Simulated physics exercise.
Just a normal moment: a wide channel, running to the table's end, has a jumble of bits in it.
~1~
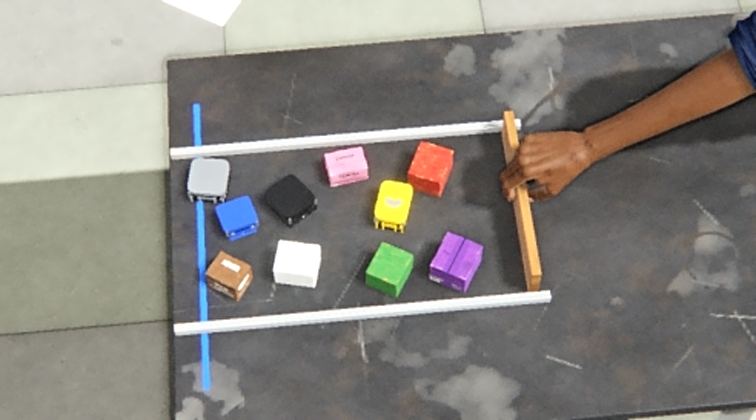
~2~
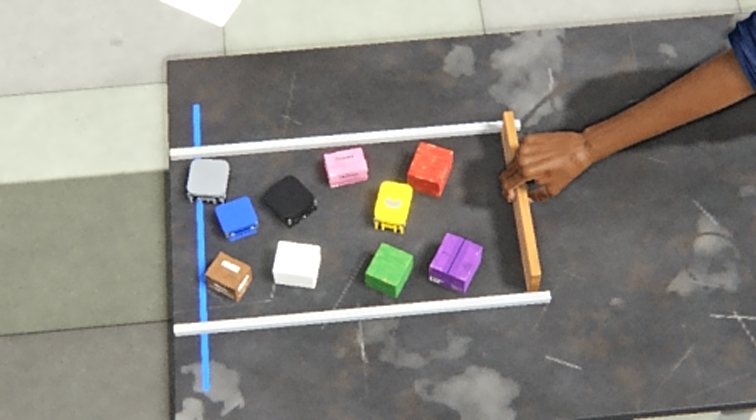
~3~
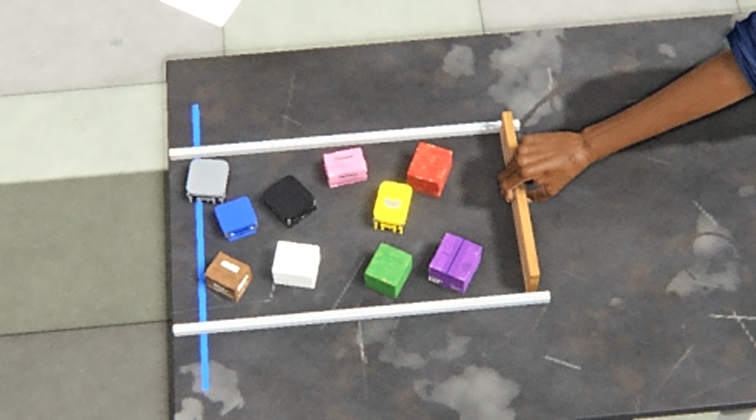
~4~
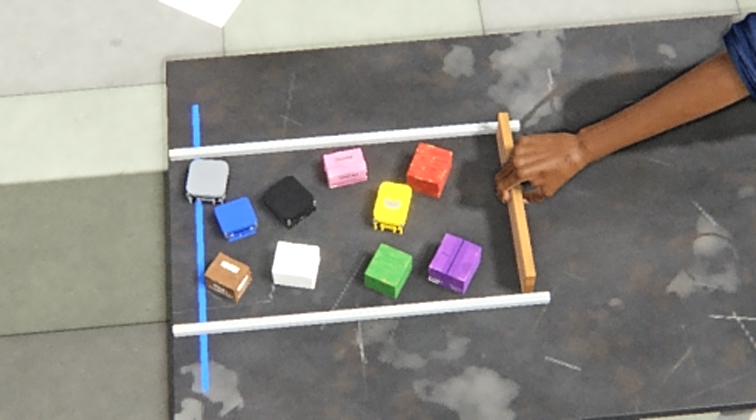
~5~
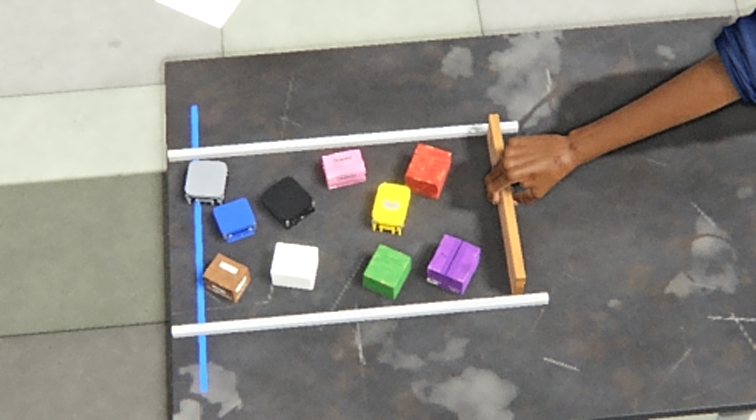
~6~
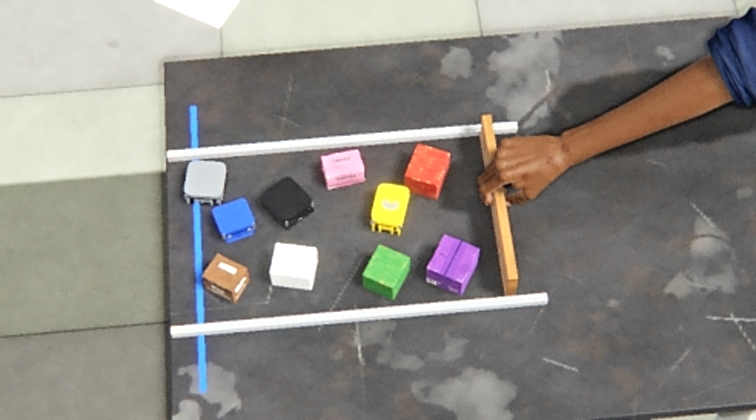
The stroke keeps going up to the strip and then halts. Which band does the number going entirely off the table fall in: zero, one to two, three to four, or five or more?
So in the end, at least five bits get shoved clean off.
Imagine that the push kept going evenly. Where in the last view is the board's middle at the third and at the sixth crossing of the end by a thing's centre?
First roughly (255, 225), later roughly (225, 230).
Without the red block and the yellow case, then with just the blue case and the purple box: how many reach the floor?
You'd count 4 the first time and 5 the second time.
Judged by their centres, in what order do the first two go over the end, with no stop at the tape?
Order, earliest first: Brown box, white block.
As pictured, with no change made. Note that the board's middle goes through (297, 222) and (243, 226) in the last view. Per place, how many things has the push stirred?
The counts are 10 and 10.
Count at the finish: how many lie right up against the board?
My count gives 3.
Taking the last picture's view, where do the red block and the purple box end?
The red block at (177, 197), the purple box at (178, 301).
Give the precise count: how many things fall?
7.
Soon after, none off yet; grey case at rest near (206, 184); brown box at rest near (226, 278); blue case at rest near (234, 221).
After that, none off yet; grey case displaced a little near (195, 185); brown box tilting a little near (159, 290); blue case displaced about its own width near (202, 228).
In the end, the number that fall off is five or more; gone, green block, pink box, white block, black case, blue case, brown box and grey case.
